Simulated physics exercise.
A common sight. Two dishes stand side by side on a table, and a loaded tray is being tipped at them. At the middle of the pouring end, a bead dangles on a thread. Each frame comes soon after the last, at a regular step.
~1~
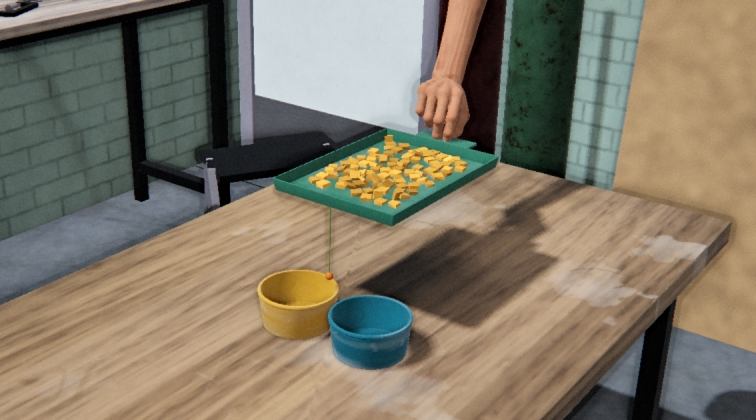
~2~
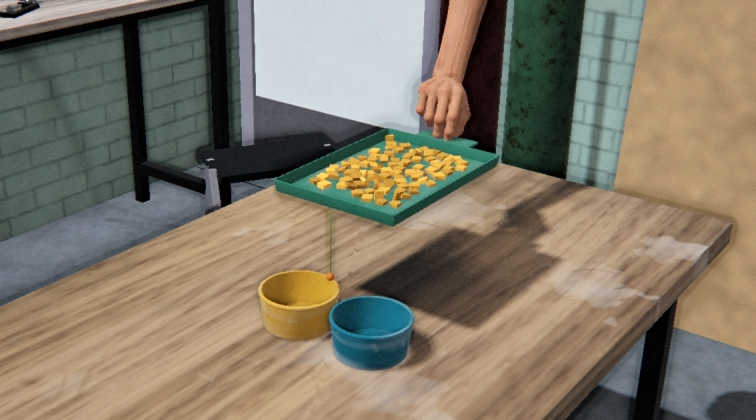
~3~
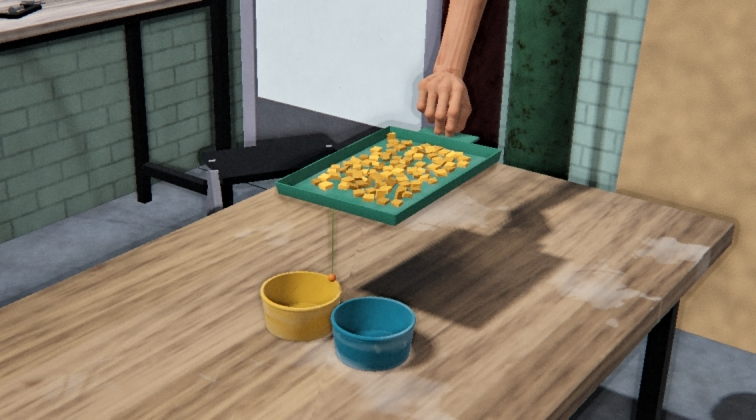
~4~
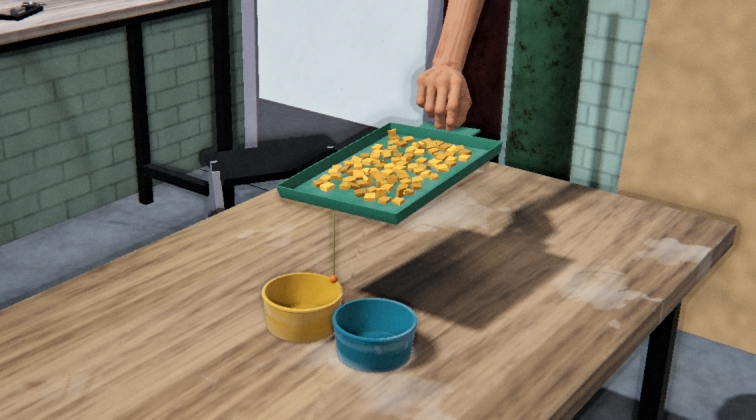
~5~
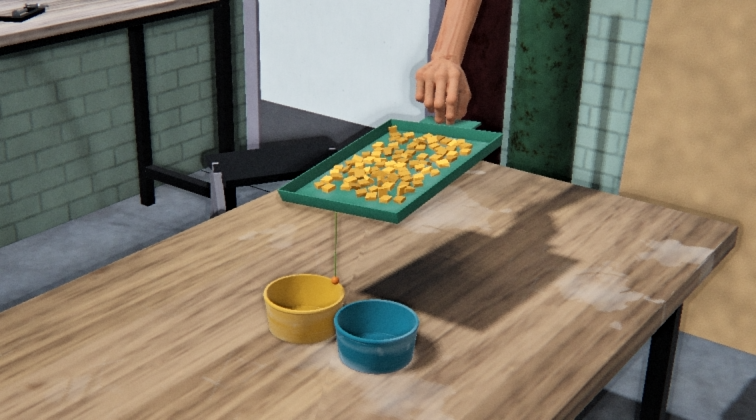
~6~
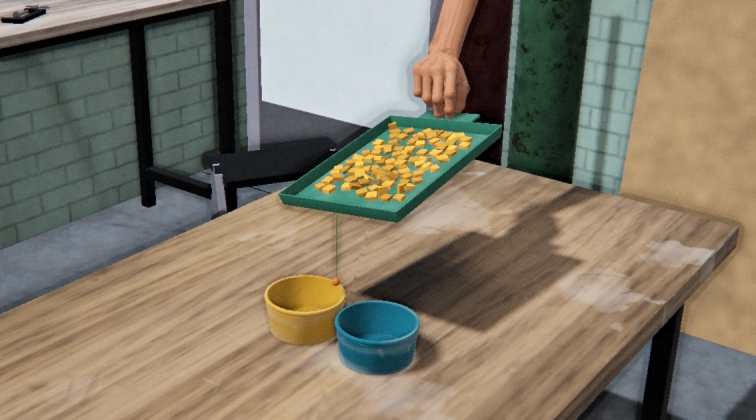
A bare arm reaches down from the top, its hand at the far end of a green tray of small orange-yellow pieces, above a wooden table seen from a raised angle in a room with green brick walls. A yellow dish and a blue dish stand side by side below, near a small bead hanging on a thread. The tray, level at first, tilts slightly toward its near left corner, while the view shifts very slightly.
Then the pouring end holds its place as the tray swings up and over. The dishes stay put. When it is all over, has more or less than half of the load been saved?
Catch: Under fifty percent.
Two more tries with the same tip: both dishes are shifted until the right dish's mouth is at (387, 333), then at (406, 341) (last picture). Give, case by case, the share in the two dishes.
It comes to roughly 0 per cent in one try and roughly 0 per cent in the next.
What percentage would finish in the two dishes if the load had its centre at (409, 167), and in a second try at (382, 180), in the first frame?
Estimate: 20 % first, 30 % second.
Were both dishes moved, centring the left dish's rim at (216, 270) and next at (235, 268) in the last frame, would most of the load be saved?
Result, first setup: A minority share; second setup: A minority share.
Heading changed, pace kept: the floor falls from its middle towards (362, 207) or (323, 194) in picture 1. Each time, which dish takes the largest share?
Well, at the first place the right-side one, and at the second the left-side one.
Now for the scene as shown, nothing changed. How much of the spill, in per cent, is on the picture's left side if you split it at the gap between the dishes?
Roughly 90 in a hundred.
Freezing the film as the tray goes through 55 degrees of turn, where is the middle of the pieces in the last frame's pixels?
Somewhere about (331, 168).
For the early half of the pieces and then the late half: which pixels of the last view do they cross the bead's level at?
At about (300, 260), then at (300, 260).
Soon after the last picture, tray tipped steeply; nearly all on the tray; a stray few in the air.
A little later, tray tipped right over; about two thirds on the tray; a small part in the left dish; a small part outside both; about a quarter in the air.
Later still, tray tipped past a quarter turn; about a third in the left dish; about two thirds outside both.
At rest, tray tipped past a quarter turn; none in the right dish; about a third in the left dish; about two thirds outside both.
